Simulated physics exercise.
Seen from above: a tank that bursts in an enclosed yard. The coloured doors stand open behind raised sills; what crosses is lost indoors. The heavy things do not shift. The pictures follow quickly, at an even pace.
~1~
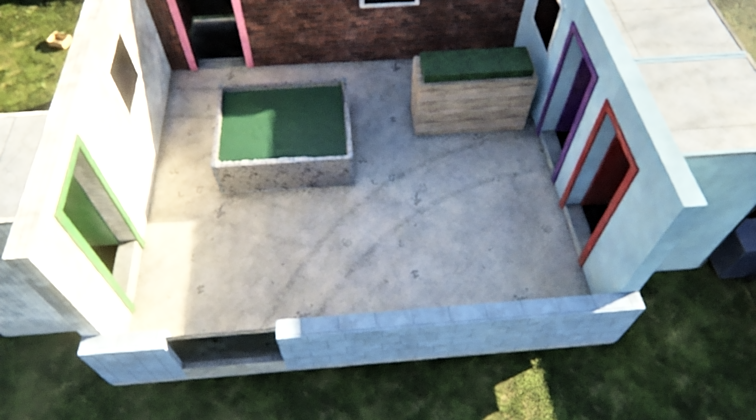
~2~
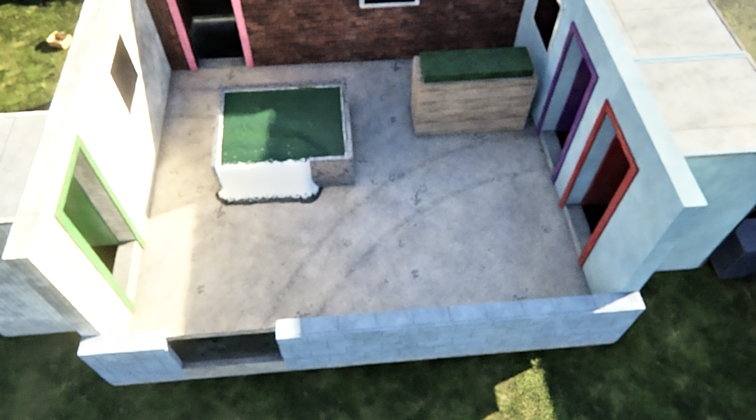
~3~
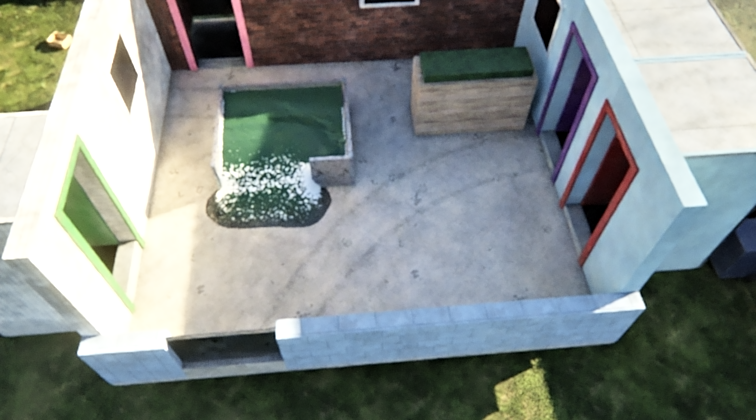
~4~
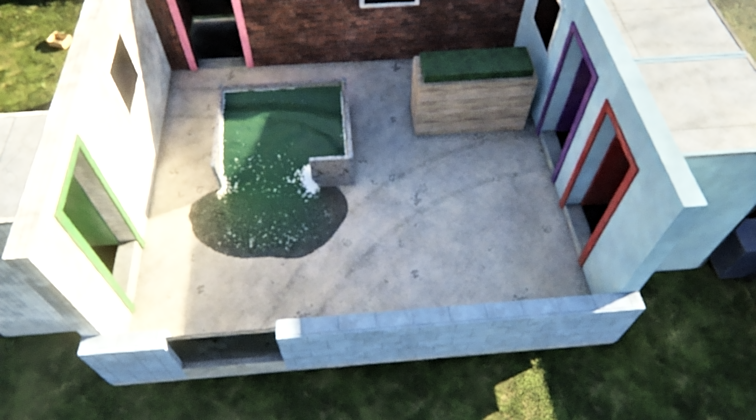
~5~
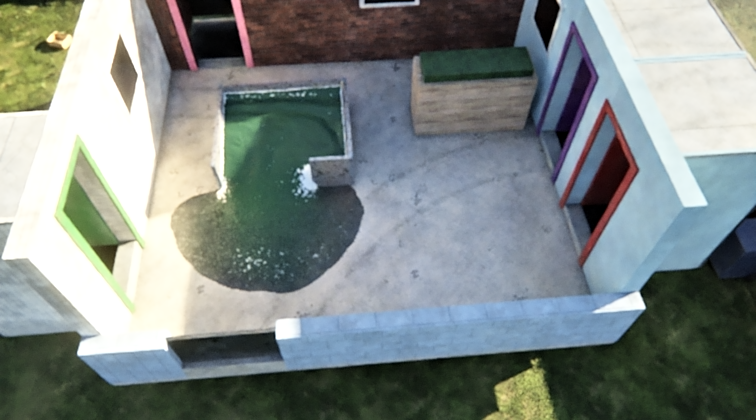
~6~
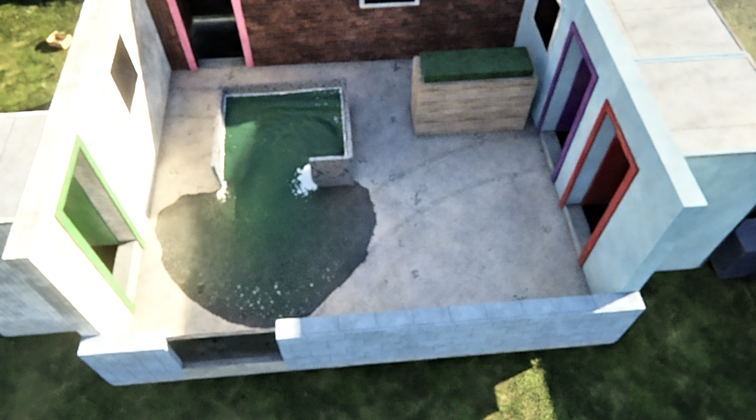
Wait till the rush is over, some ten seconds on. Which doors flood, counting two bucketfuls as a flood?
One by one: The green door stays under that; the pink door takes more than that; the red door stays under that; the purple door stays under that.
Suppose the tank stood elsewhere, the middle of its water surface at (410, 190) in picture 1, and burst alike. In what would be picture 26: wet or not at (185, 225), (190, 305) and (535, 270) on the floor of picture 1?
In that order: Awash, under water, under water.
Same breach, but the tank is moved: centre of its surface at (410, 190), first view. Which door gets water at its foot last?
Last comes the door marked pink.
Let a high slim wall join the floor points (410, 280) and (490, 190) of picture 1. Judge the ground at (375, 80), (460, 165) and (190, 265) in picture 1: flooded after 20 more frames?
In turn: Not flooded, free of water, under water.
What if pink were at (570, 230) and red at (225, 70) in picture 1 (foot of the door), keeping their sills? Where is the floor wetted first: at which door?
I say the one in green.
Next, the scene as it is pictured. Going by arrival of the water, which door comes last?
Last comes the door marked pink.
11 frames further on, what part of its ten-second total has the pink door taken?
About 0 per cent.
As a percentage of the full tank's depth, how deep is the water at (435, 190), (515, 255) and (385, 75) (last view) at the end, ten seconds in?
In turn 8, 16 and 10 in a hundred.
A moment on, water covers 30 % of the floor; the green door wet at the sill, nothing in, the pink door not reached, the red door not reached, the purple door not reached.
Next, water covers 30 % of the floor; the green door wet at the sill, nothing in, the pink door not reached, the red door not reached, the purple door not reached.
Then, water covers 45 % of the floor; the green door wet at the sill, nothing in, the pink door not reached, the red door wet at the sill, nothing in, the purple door not reached.
Later, water covers 70 % of the floor; the green door wet at the sill, nothing in, the pink door under two buckets in, the red door under two buckets in, the purple door wet at the sill, nothing in.
In the end, water covers 95 % of the floor; the green door wet at the sill, nothing in, the pink door over two buckets in, the red door under two buckets in, the purple door wet at the sill, nothing in.
